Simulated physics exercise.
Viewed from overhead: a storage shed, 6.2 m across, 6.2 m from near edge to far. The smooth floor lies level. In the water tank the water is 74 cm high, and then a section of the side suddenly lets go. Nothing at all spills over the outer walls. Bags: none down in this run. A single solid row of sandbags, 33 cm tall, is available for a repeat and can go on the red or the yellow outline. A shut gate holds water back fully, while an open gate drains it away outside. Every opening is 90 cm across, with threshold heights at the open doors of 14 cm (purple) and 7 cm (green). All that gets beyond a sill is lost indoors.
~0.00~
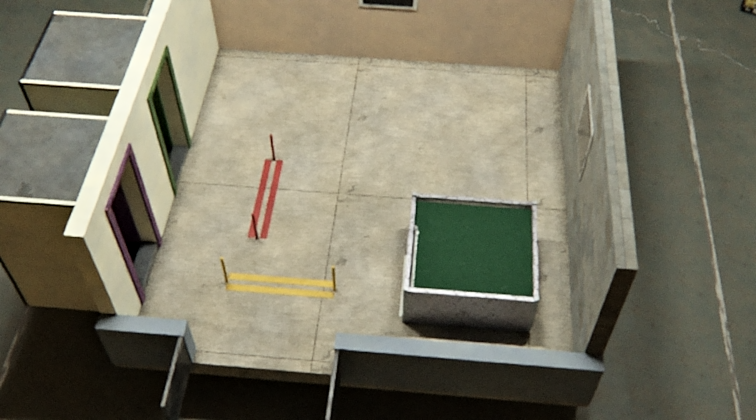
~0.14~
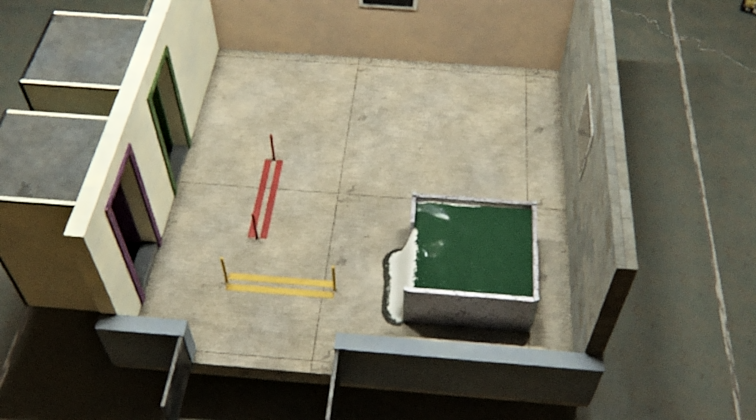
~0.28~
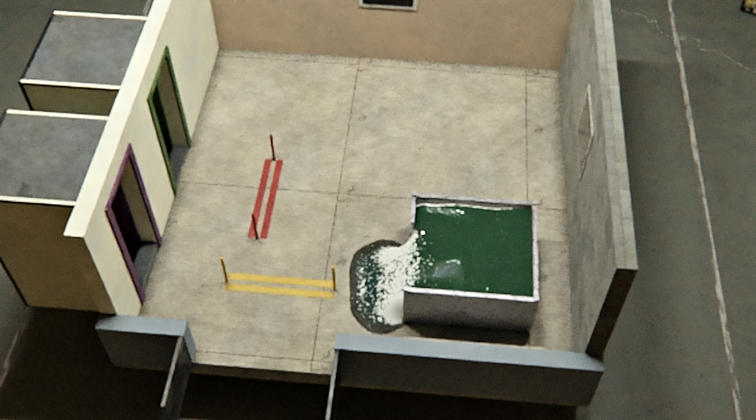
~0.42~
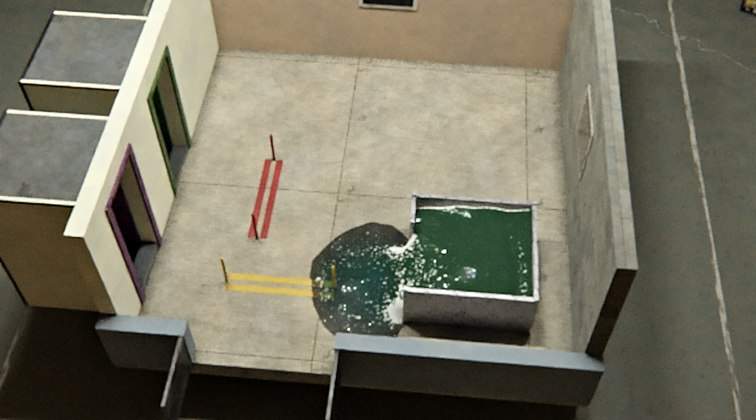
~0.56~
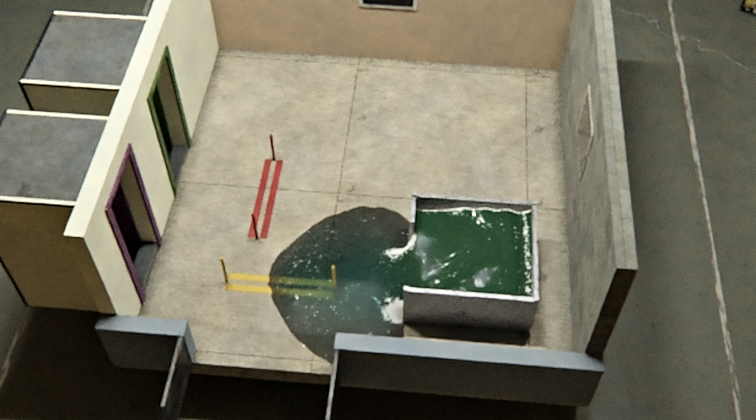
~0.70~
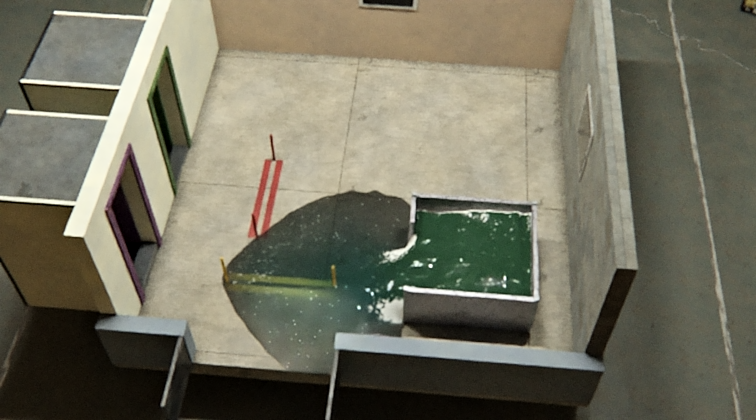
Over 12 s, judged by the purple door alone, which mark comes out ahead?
The yellow one comes out ahead.
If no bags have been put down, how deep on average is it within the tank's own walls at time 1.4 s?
About 41 cm.
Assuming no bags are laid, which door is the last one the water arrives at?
The green door, last of all.
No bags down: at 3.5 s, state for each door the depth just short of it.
Purple 16 cm, green 11 cm.
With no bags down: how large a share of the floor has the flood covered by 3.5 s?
Near 40 per cent of the floor.
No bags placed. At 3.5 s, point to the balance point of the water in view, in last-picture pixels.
The water's centre sits about at (305, 246).
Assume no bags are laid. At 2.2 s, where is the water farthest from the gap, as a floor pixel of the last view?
Around pixel (196, 127).
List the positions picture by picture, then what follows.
In the first picture, still water, 74 cm deep, in the water tank at (472, 248).
In the second picture, water pours out at (410, 275) and has run 0.6 m, to (399, 323); typically 9 cm deep outside, 74 cm at the water tank's back.
In the third picture, the front is at (365, 251), 0.9 m from the gap at (410, 277); 1.0 m2 of floor is under water; 74 cm left at the back of the water tank.
In the fourth picture, the front is at (320, 261), 1.4 m from the gap at (410, 278); 2.2 m2 of floor is under water; 69 cm left at the back of the water tank.
In the fifth picture, water pours out at (410, 278) and has run 2.0 m, to (279, 264); typically 6 cm deep outside, 62 cm at the water tank's back.
In the sixth picture, water pours out at (410, 278) and has run 2.6 m, to (230, 284); typically 5 cm deep outside, 63 cm at the water tank's back.
After 1.4 s water covers 35 % of the floor and is deepest (39 cm) near (131, 341) in the run without bags; in at the purple door, 7 L with no bags, 4 L with the row on red, 0 L on yellow.
After 2.2 s water covers 40 % of the floor and is deepest (30 cm) near (131, 341) in the run without bags; in at the purple door, 50 L with no bags, 60 L with the row on red, 3 L on yellow.
After 3.5 s water covers 40 % of the floor and is deepest (16 cm) near (131, 341) in the run without bags; in at the purple door, 96 L with no bags, 118 L with the row on red, 11 L on yellow.
After 7.0 s water covers 65 % of the floor and is deepest (11 cm) near (217, 55) in the run without bags; in at the purple door, 99 L with no bags, 121 L with the row on red, 12 L on yellow.
After 12.0 s water covers 90 % of the floor and is deepest (7 cm) near (547, 84) in the run without bags; in at the purple door, 99 L with no bags, 121 L with the row on red, 12 L on yellow.
